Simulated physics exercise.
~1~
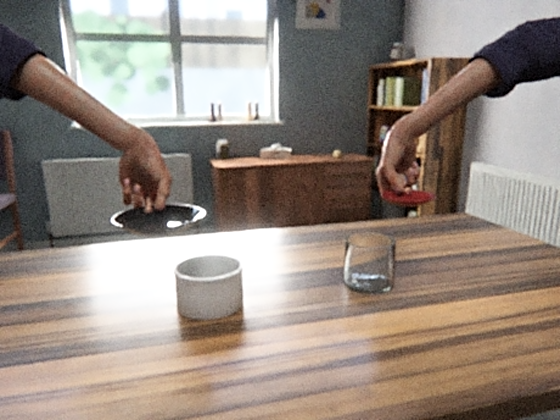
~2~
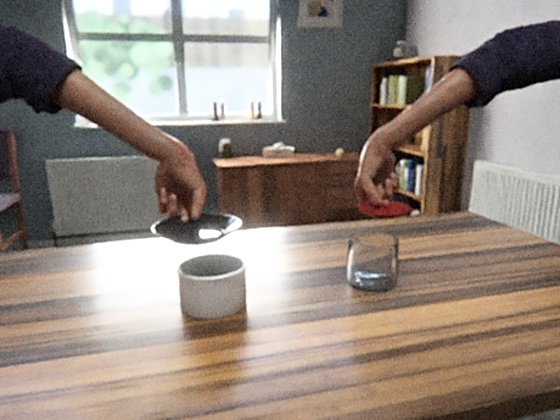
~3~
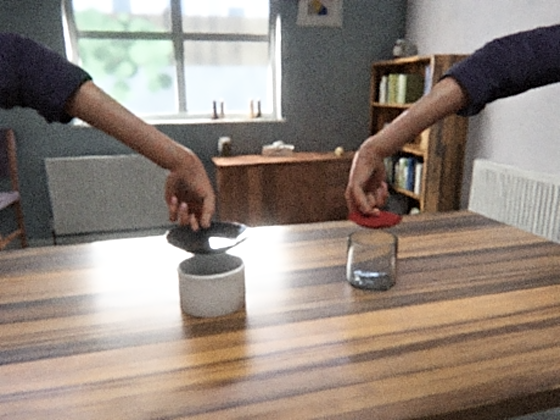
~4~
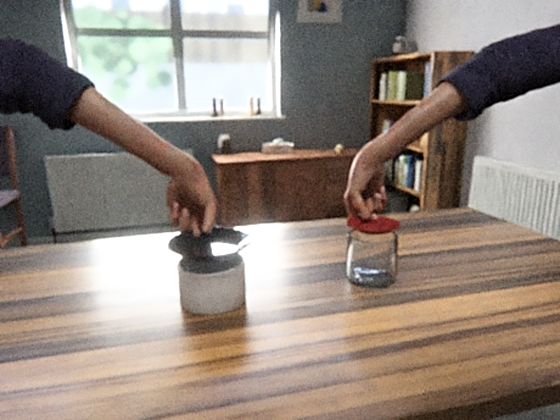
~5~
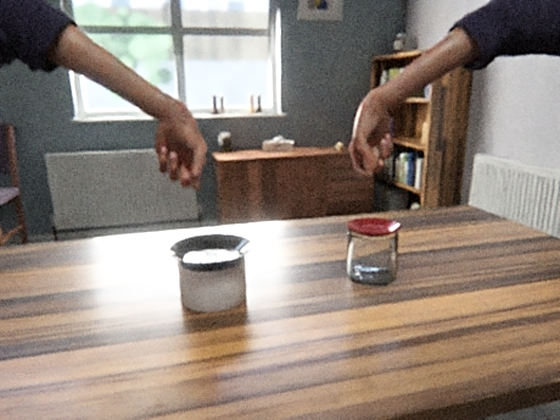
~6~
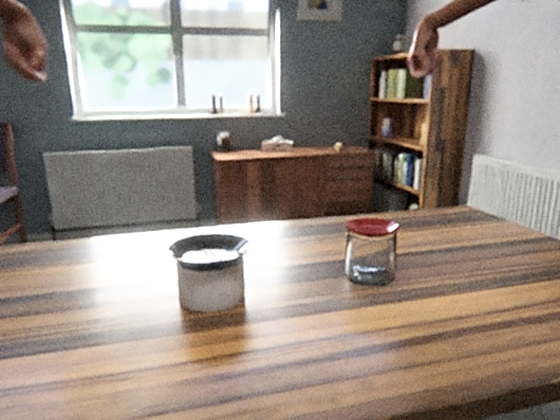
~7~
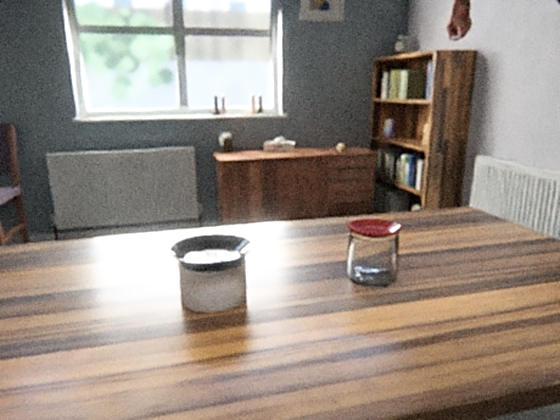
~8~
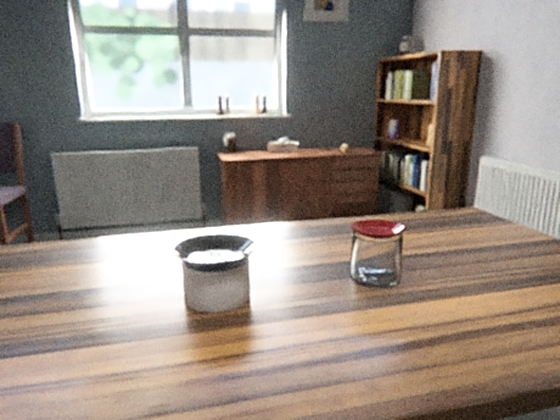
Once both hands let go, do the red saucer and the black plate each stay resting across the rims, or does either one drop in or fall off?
Both stay in place. The red saucer rests across the rim of the glass on the right, and the black plate rests across the rim of the pot on the left.
